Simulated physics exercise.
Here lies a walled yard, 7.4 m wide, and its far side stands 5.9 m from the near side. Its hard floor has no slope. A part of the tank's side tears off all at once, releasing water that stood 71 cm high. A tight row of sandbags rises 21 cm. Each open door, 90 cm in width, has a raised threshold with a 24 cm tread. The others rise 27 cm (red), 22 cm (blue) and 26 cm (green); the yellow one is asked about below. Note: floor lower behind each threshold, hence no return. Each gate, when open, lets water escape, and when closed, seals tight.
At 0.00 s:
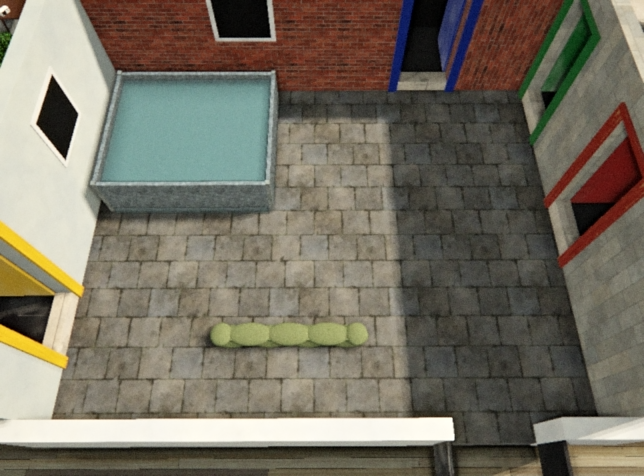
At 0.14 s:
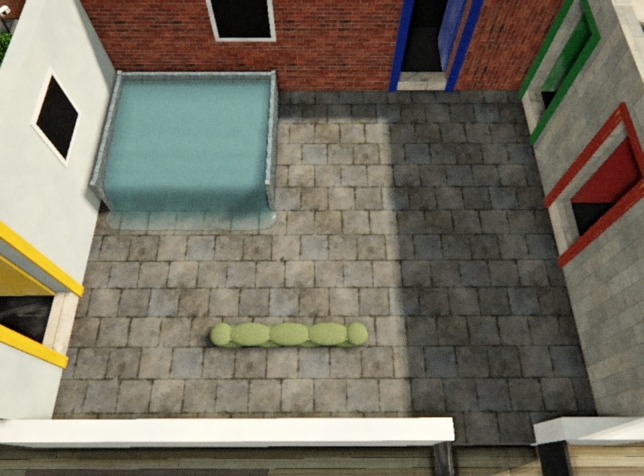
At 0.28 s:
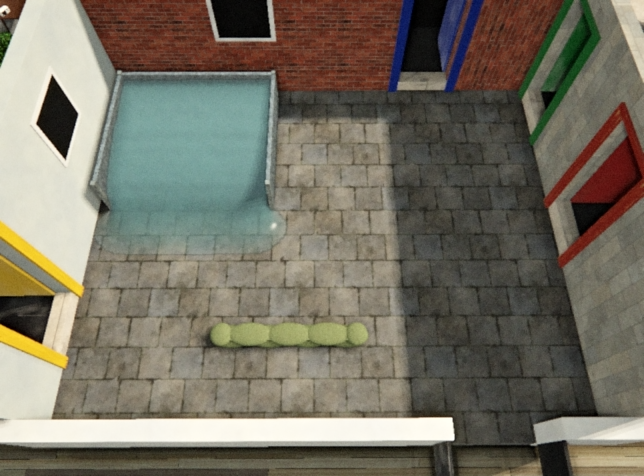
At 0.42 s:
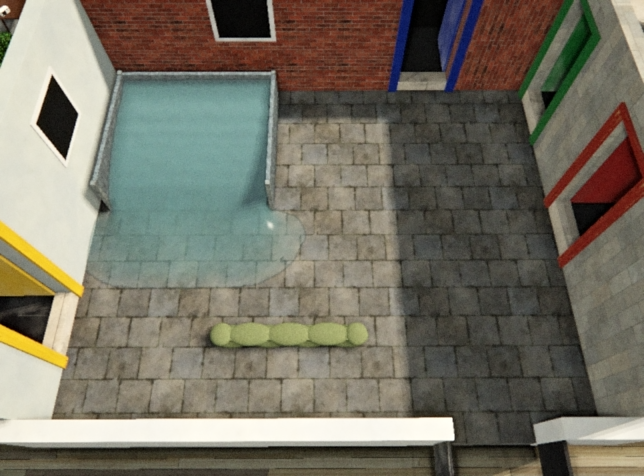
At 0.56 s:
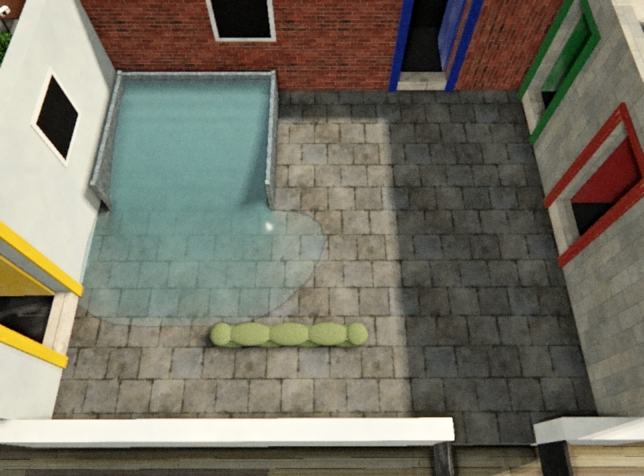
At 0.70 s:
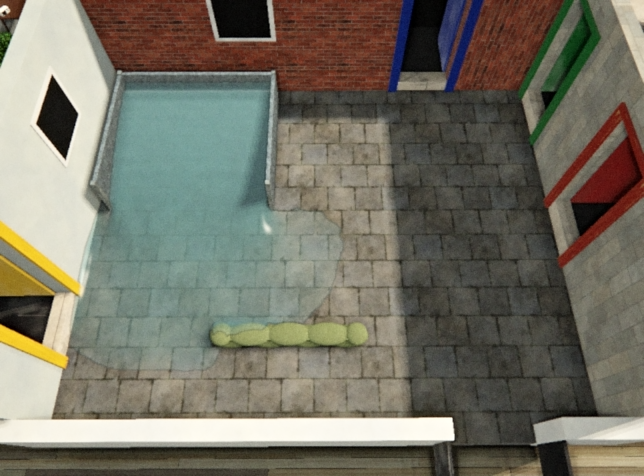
Walled paved yard with a tank losing its near side, water spreading across the floor to a green hedge and yellow doorway.
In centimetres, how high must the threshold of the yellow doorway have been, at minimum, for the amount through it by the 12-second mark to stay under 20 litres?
It must have been at least 29 cm high.
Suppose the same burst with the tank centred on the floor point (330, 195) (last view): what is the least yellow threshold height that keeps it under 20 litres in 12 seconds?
You'd need some 19 cm.
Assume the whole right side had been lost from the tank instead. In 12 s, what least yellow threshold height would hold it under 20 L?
Some 9.0 cm.
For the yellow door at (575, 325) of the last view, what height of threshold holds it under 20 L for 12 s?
It needs roughly 19 cm.
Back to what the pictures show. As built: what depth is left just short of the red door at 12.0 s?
You'd measure close to 9.5 cm there.
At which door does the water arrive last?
The blue one.
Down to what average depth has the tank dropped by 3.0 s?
Close to 16 cm deep on average.
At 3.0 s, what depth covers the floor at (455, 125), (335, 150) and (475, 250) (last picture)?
About 0, 0 and 4 cm respectively.
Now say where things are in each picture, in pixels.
The first picture shows still water, 71 cm deep, in the tank at (190, 128); the yellow door at (36, 305) is dry.
In the second picture, the gap is at (189, 199), the front 0.3 m out at (115, 224); the back of the tank holds 71 cm.
In the third picture, water pours out at (190, 201) and has run 0.8 m, to (197, 251); about 13 cm deep outside, 71 cm at the back.
In the fourth picture, water pours out at (190, 202) and has run 1.3 m, to (130, 283); about 12 cm deep outside, 71 cm at the back.
In the fifth picture, the front is at (140, 321), 1.9 m from the gap at (191, 202); 5.9 m2 of floor is wet, 65 cm left at the back.
In the sixth picture, the gap is at (191, 202), the front 2.5 m out at (116, 362); the back of the tank holds 59 cm; water is at the yellow door at (36, 305).
After 1.4 s water covers 35 % of the floor, deepest (46 cm) near (51, 426); 17 cm at the yellow door, 0 litres in over its 23 cm threshold.
After 3.0 s water covers 60 % of the floor, deepest (38 cm) near (69, 346); 36 cm at the yellow door, 19 litres in over its 23 cm threshold.
After 12.0 s water covers 95 % of the floor, deepest (18 cm) near (164, 96); 7 cm at the yellow door, 50 litres in over its 23 cm threshold.
At the yellow door as built, the water arrived by 0.7 s and peaked near 36 cm at 3.0 s.
With a threshold of 25.5 cm, 35 litres would have come in within the 12 s; with 34.5 cm, 6 litres. So under 20 litres takes about 29 cm.
